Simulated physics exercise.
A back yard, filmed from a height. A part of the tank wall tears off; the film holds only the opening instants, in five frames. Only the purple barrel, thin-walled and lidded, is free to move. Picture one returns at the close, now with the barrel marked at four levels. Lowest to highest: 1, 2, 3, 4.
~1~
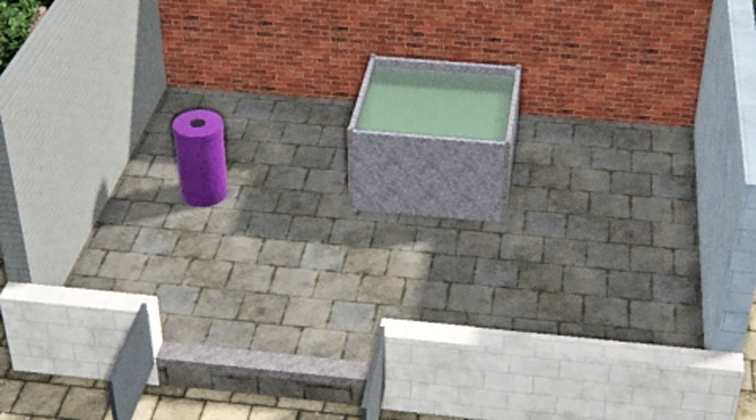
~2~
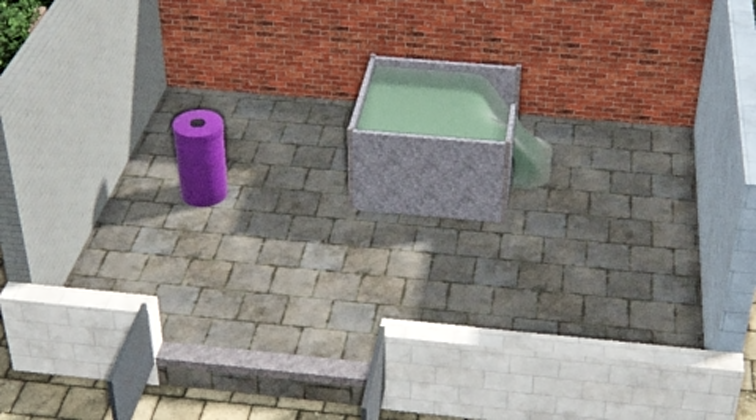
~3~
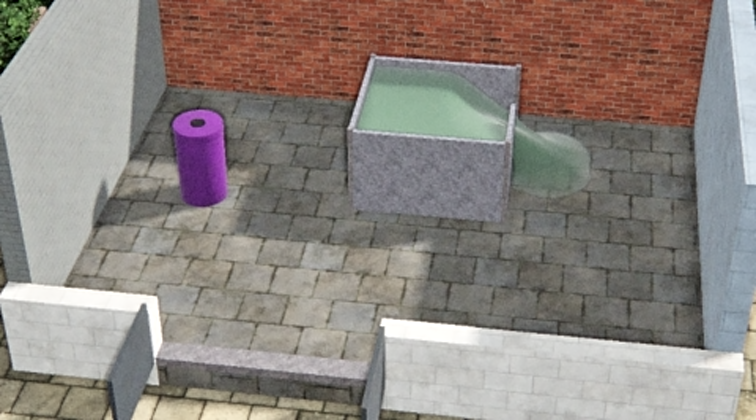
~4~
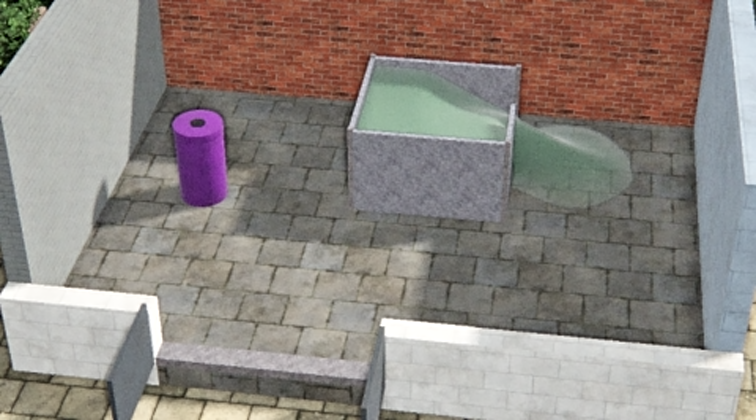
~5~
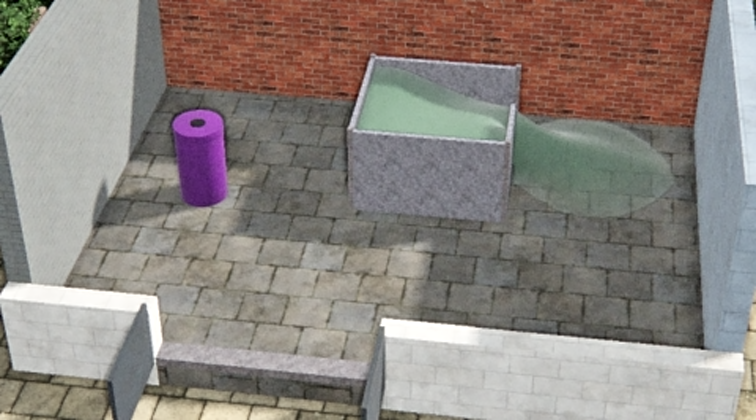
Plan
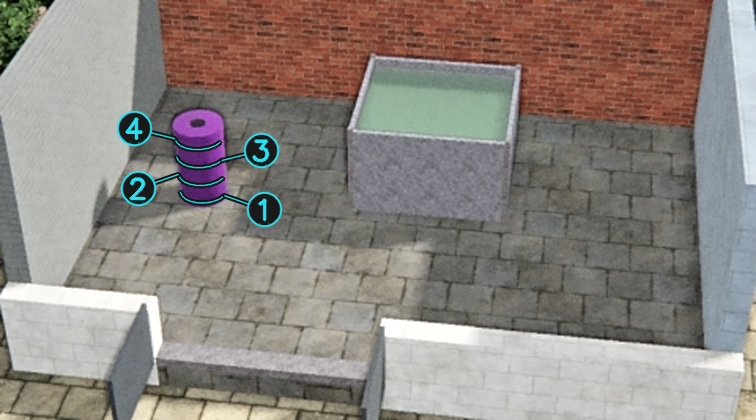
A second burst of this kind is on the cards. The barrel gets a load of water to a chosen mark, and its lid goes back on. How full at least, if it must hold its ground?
Go for 1.
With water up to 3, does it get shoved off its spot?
No, not at all.
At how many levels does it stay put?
All four.
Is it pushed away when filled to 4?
No.
On the marked copy, 1 at (198, 202); 2 at (196, 185); 3 at (194, 167); 4 at (193, 149); from the bottom up 1, 2, 3, 4.
For line 1, it does not move.
For line 2, it does not move.
For line 3, it does not move.
For line 4, it does not move.
